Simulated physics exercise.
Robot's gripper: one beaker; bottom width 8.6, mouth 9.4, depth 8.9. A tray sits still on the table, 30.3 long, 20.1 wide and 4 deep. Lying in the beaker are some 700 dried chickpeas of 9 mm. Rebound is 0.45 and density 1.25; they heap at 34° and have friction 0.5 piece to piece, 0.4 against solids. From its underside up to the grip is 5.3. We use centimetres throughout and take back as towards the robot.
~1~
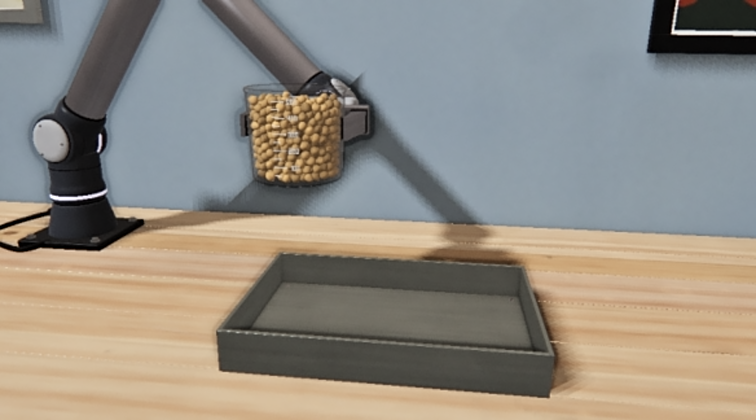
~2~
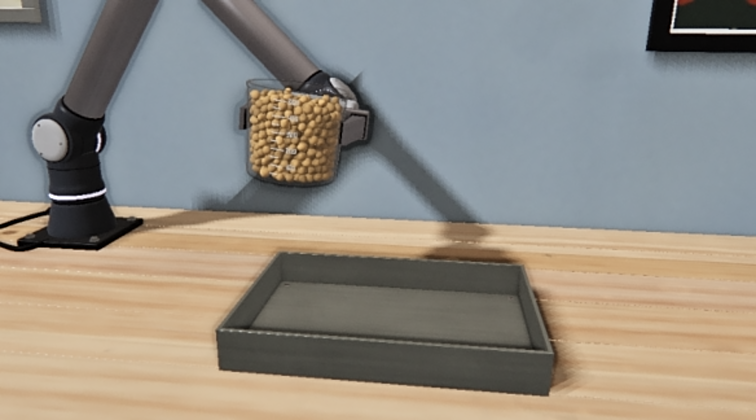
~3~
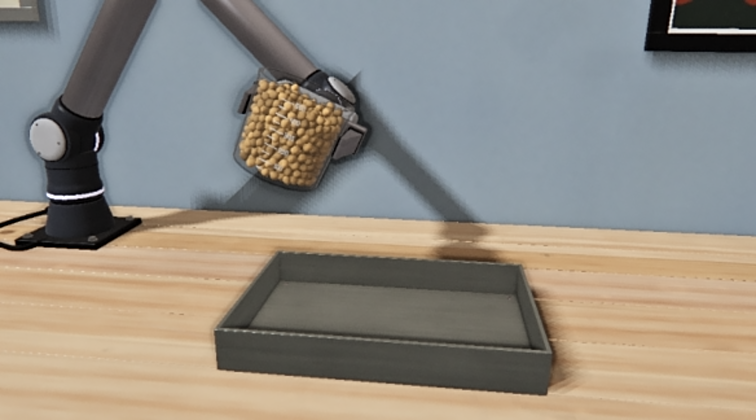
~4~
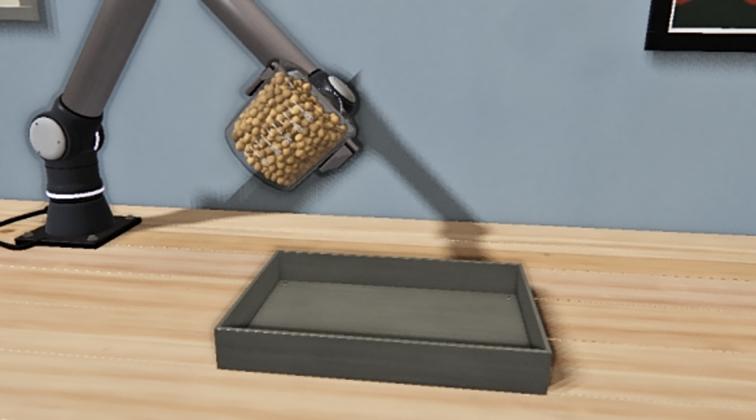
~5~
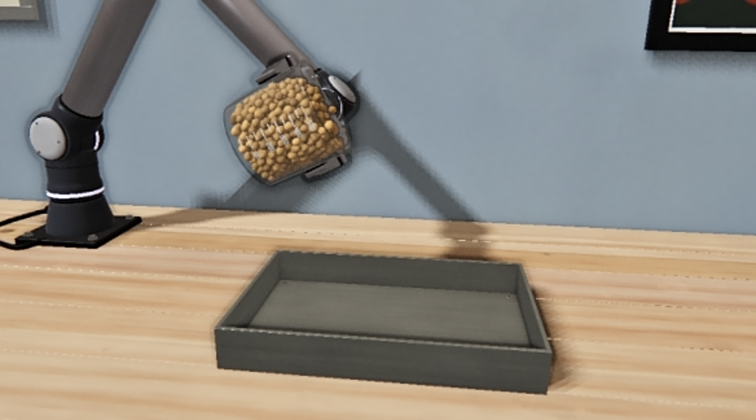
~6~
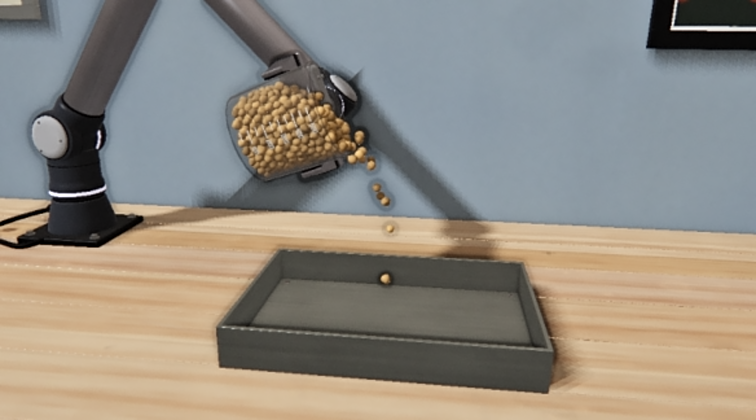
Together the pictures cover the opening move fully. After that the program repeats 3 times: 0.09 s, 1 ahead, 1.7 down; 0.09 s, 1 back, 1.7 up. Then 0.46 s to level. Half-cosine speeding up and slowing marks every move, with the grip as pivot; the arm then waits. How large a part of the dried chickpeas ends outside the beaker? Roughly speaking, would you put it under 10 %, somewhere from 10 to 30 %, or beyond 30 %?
Roughly, somewhere from 10 to 30 %.
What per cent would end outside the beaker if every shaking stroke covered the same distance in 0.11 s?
I'd expect close to 15 in a hundred.
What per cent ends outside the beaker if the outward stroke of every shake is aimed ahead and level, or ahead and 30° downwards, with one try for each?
Try one gives about 45 in a hundred, try two about 25 in a hundred.
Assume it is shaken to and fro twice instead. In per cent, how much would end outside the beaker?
About 15 per cent in that case.
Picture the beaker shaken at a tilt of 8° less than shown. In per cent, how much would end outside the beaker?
Some 10 %.
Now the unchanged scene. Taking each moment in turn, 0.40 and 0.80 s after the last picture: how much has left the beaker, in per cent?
Taking the two times in order, I'd say 10 and then 15 per cent.
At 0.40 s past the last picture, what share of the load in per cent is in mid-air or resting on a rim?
Roughly 2 per cent.
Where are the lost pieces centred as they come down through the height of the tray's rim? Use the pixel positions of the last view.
Estimated centre near (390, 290) in pixels.
Then, 0.40 s after the last picture, tilted 69° forward, highest piece 25 above the table; 624 in the beaker, 55 in the tray, 16 in flight or on a rim.
Then, 0.80 s after the last picture, tilted 27° forward, highest piece 24 above the table; 585 in the beaker, 106 in the tray, 4 in flight or on a rim.
Then, 1.20 s after the last picture, level, highest piece 26 above the table; 585 in the beaker, 110 in the tray.
Then, 2.25 s after the last picture, level, highest piece 26 above the table; 585 in the beaker, 110 in the tray.
Final count, 585 in the beaker, 110 in the tray. That is 16 % outside the beaker.
